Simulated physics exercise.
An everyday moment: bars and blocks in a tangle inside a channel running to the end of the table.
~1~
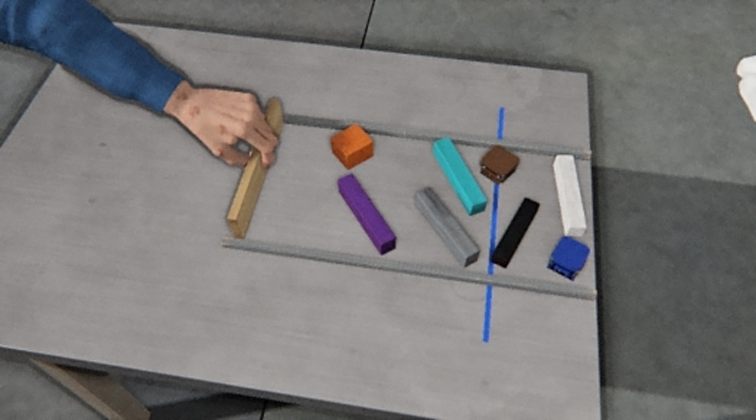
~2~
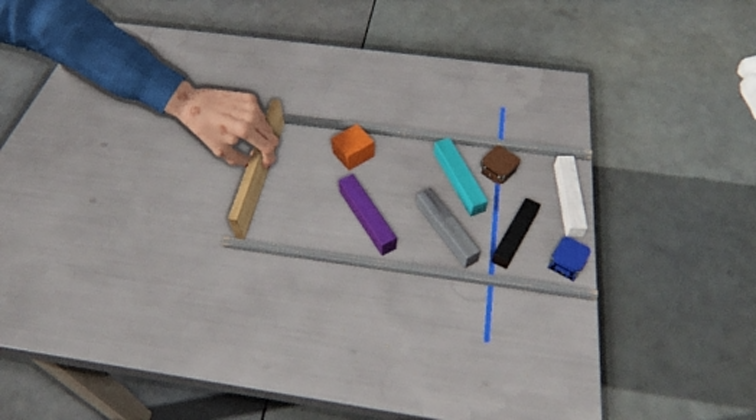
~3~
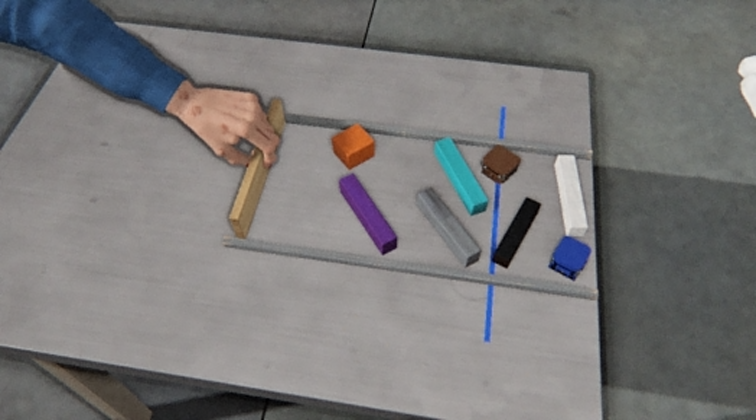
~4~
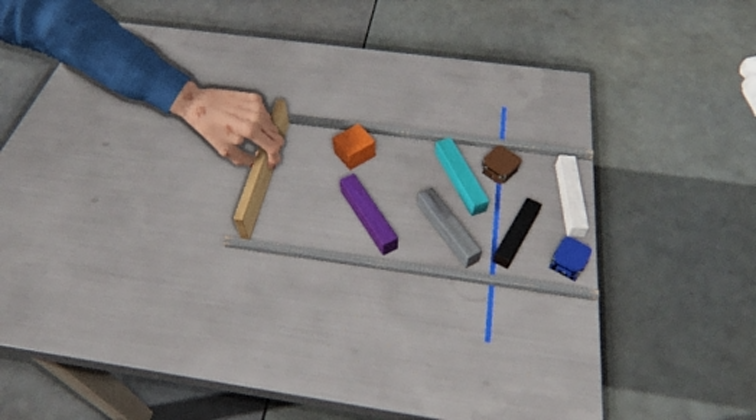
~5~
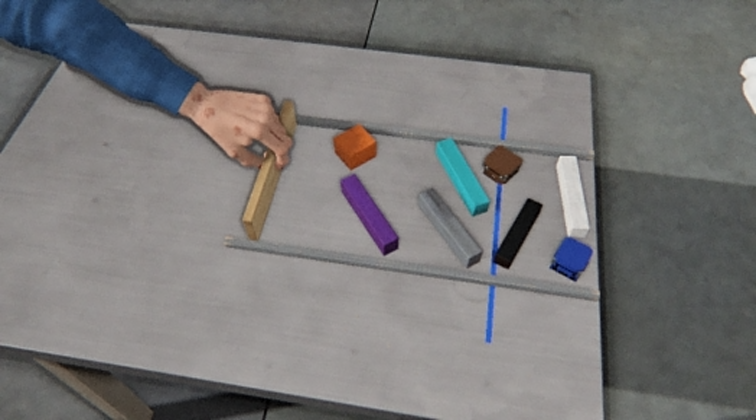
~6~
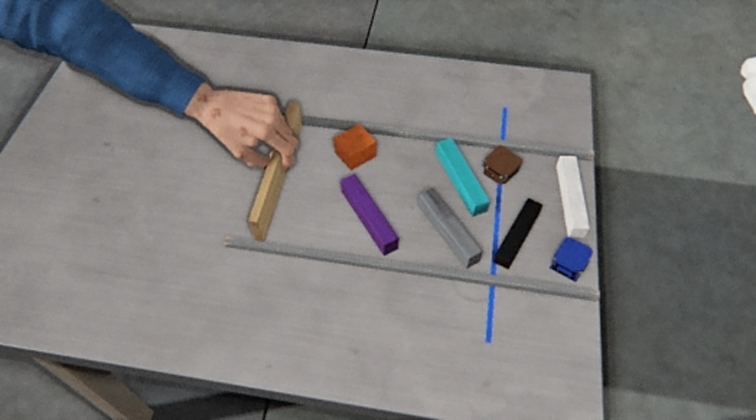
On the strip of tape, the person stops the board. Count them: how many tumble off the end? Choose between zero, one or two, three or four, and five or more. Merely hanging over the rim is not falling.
The count is zero.
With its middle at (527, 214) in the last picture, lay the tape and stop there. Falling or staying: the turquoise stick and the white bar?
As for the turquoise stick, it is retained; as for the white bar, it is not retained.
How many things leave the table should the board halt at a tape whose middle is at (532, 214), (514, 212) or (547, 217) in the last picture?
Per try: 2; 1; 4.
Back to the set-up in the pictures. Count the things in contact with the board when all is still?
That number would be 2.
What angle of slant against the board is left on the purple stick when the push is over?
Close to 0°.
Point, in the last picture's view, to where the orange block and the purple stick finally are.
The orange block stops around (518, 160); the purple stick around (506, 233).
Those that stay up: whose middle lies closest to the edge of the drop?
It would be the white bar.
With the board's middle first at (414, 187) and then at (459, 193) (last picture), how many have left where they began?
By the first moment it's 4, by the second it's 5.
A little later, none off yet; white bar at rest near (572, 196); blue case at rest near (571, 259); black stick at rest near (519, 233).
When it is over, the number that fall off is zero.
